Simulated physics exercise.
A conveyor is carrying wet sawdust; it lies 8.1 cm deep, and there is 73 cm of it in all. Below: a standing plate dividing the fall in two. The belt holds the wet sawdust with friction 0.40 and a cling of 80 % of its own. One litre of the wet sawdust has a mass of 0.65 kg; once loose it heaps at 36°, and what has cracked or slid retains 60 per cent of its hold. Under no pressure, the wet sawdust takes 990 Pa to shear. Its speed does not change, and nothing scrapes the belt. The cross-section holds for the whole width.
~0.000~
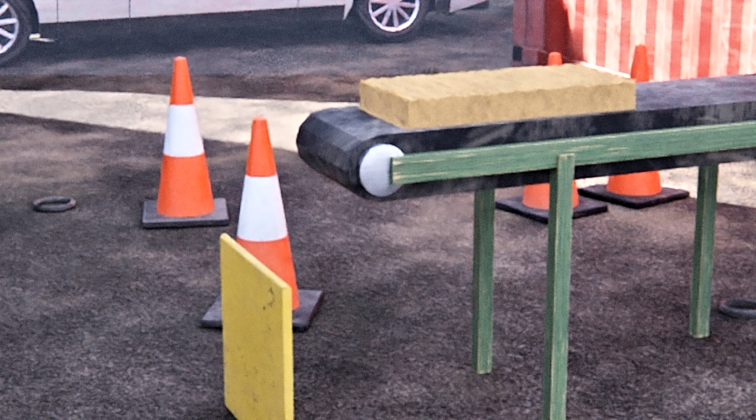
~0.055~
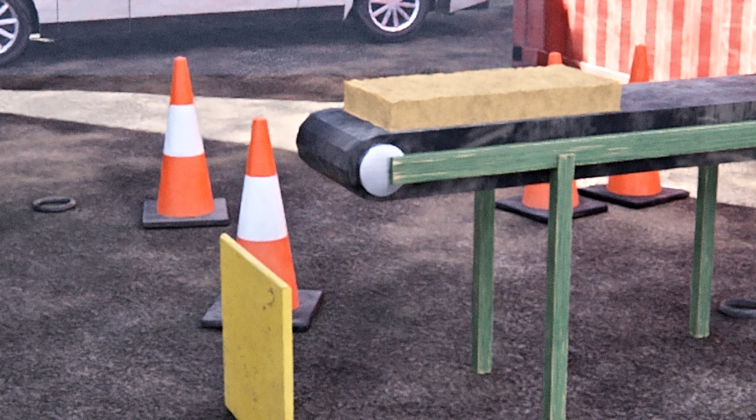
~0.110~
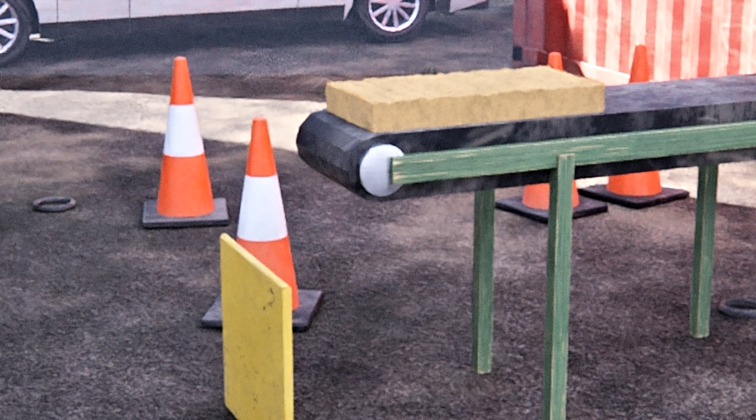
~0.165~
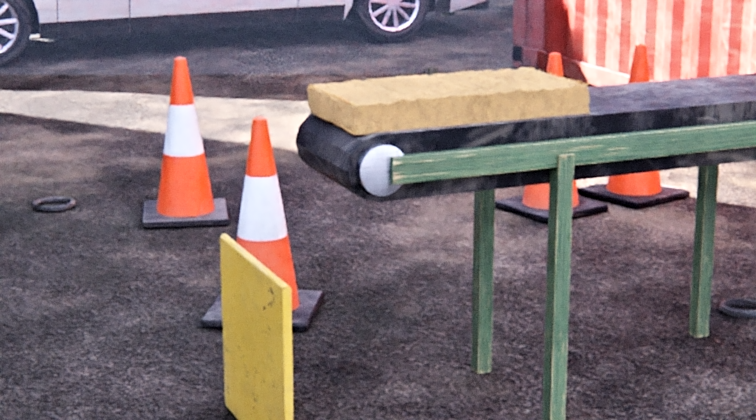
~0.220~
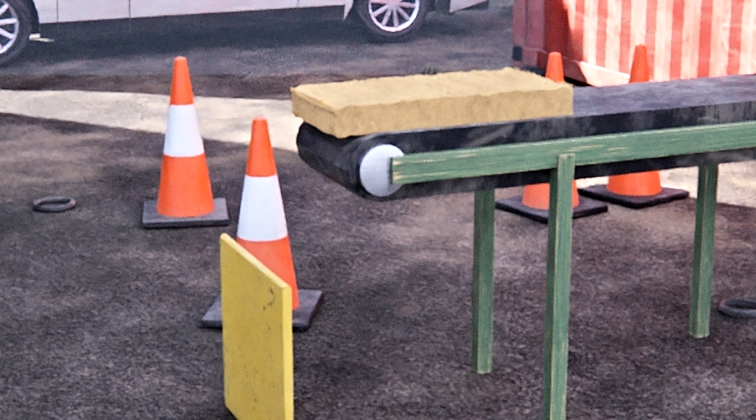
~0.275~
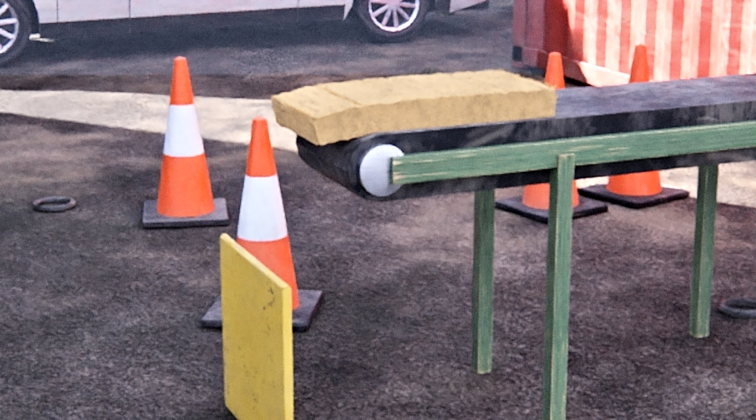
A thick, tan slab of crumbly material rides steadily leftward on a dark conveyor belt with a green frame, past parked vehicles and orange cones. It reaches the rounded left end, then its front edge extends beyond the roller, dipping slightly, while the upright yellow board below stays still.
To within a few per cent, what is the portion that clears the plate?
97 %.
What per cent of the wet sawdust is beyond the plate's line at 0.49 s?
About 16 %.
After 0.49 s, 15 % is beyond the plate's line.
After 0.75 s, 45 % is beyond the plate's line.
After 1.01 s, 79 % is beyond the plate's line.
After 1.26 s, 97 % is beyond the plate's line.
After 2.47 s, 97 % is beyond the plate's line.
